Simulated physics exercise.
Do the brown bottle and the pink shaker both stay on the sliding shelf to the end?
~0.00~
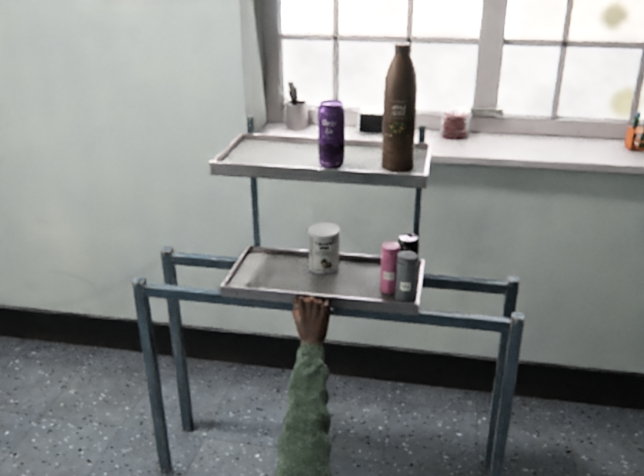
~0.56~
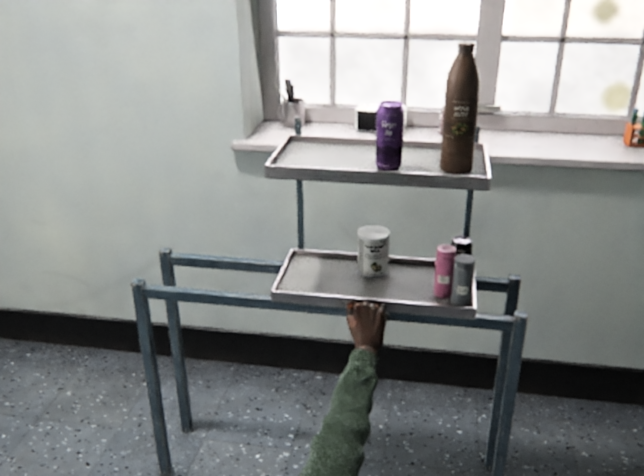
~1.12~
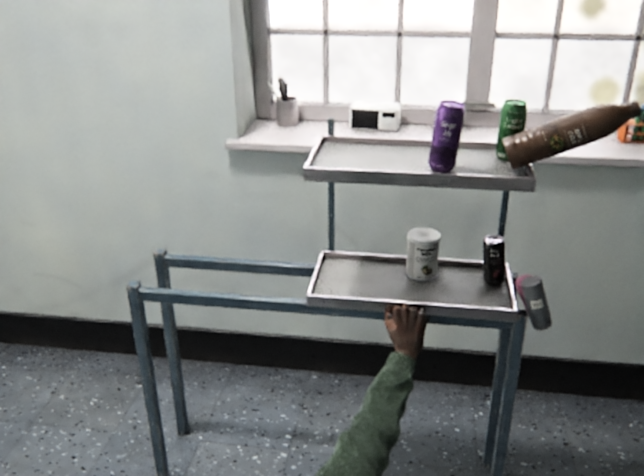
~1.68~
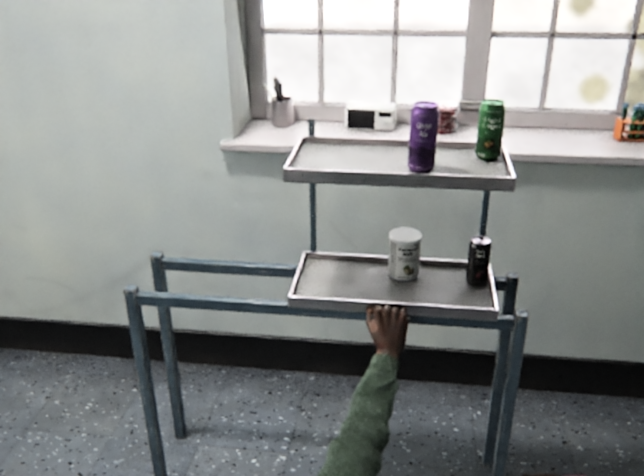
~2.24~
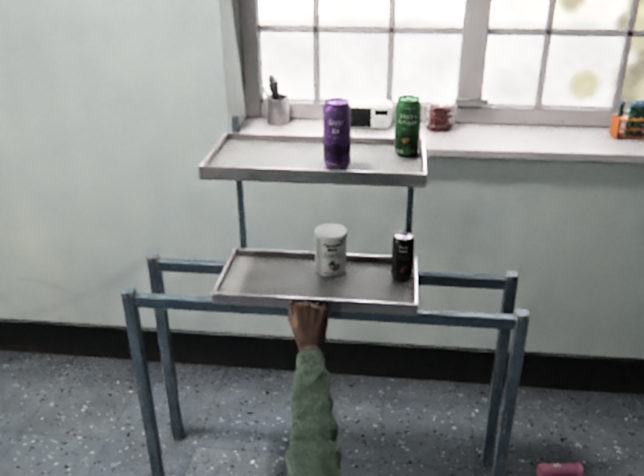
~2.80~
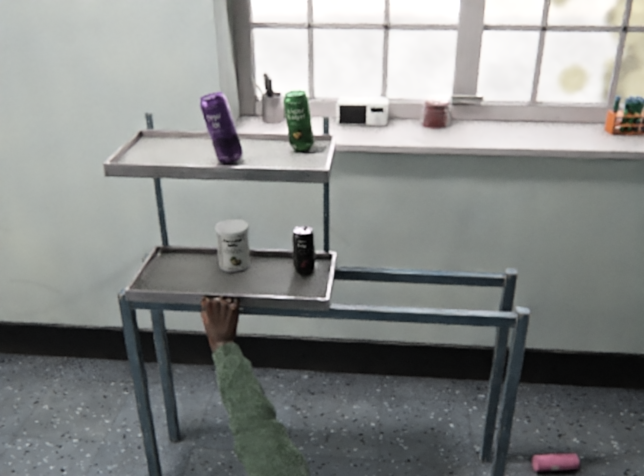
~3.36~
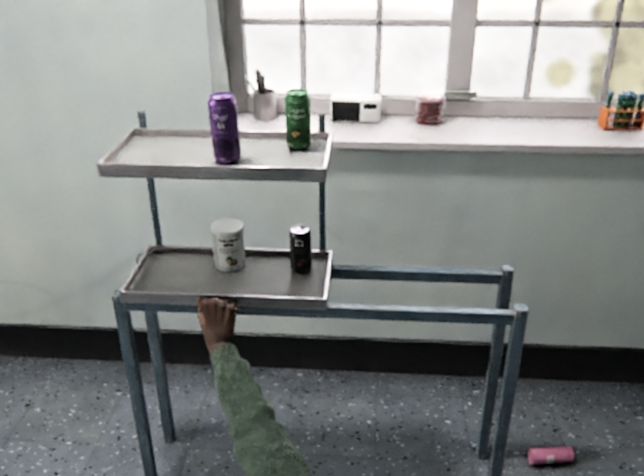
No, neither of them stays on. The brown bottle tips off the right end of the upper level, and the pink shaker falls from the lower level and ends up lying on the floor.
